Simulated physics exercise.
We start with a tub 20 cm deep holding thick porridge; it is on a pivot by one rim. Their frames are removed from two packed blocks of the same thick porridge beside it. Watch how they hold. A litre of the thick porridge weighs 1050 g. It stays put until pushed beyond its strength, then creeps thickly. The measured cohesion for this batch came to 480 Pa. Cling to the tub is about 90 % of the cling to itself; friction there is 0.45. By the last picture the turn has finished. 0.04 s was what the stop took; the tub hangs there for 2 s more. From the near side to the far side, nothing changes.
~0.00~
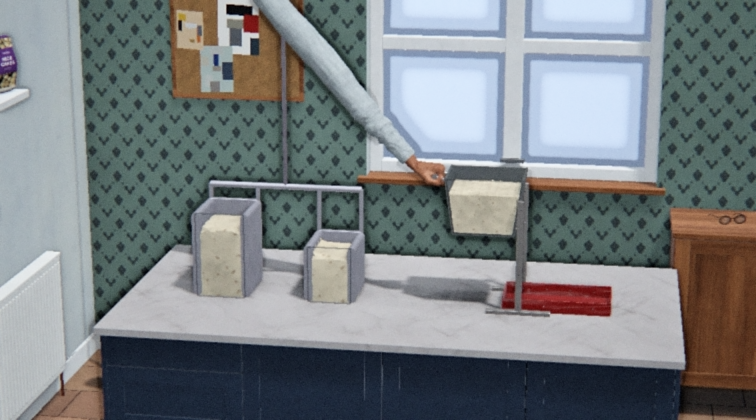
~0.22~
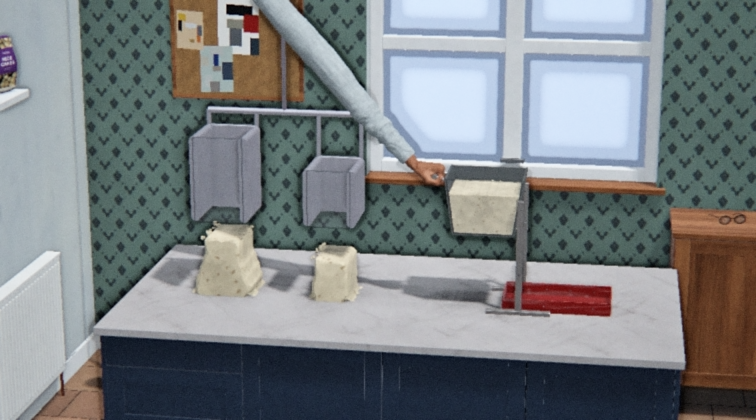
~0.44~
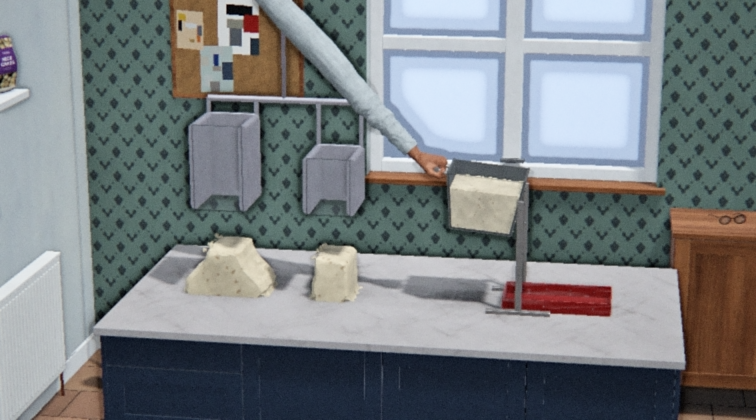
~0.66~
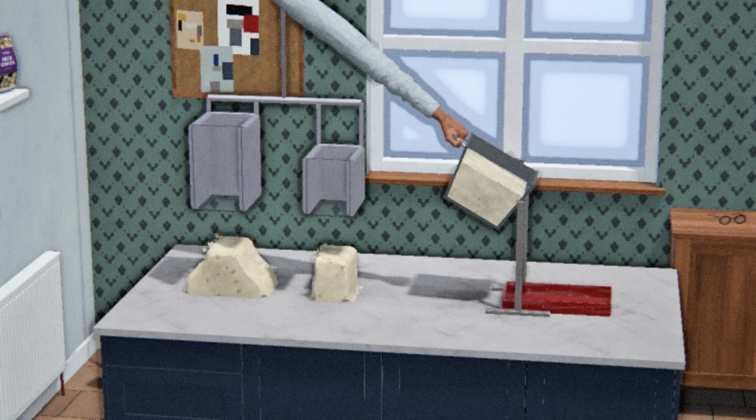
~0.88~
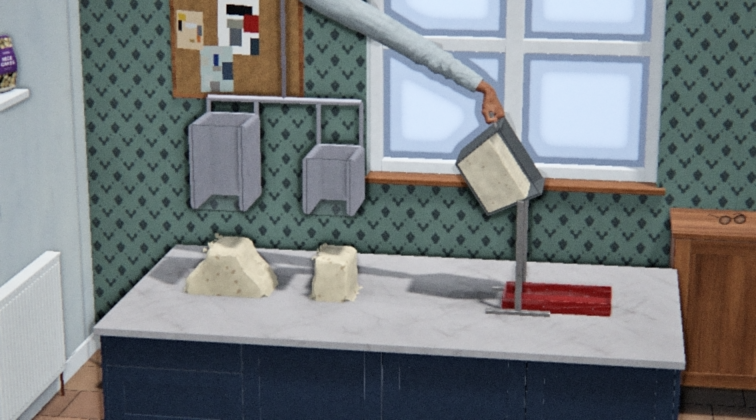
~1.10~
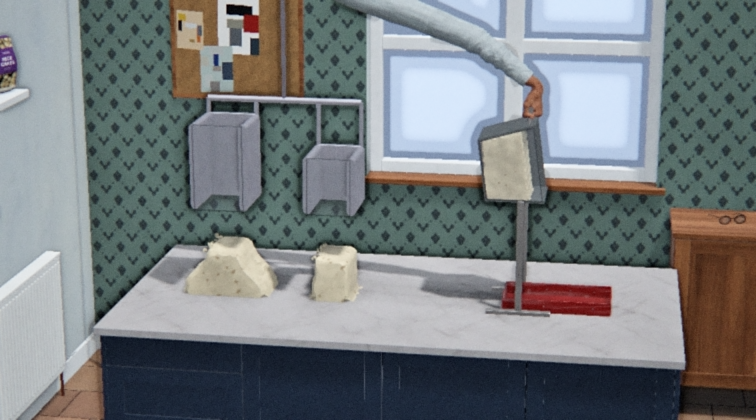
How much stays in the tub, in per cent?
Roughly 66 per cent stays in the tub.
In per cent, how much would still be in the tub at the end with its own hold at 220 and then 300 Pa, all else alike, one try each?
45 %, then 50 %.
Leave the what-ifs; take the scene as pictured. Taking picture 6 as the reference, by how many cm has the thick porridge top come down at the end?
13 cm.
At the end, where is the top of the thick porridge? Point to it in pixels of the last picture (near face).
About (502, 168).
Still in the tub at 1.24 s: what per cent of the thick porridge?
Near 100 %.
By 1.24 s, the tub is at 82 degrees and holds 100 %.
By 1.41 s, the tub is at 82 degrees and holds 94 %.
By 1.58 s, the tub is at 82 degrees and holds 80 %.
By 1.75 s, the tub is at 82 degrees and holds 70 %.
By 3.10 s, at the end, the tub is at 82 degrees and holds 66 %.
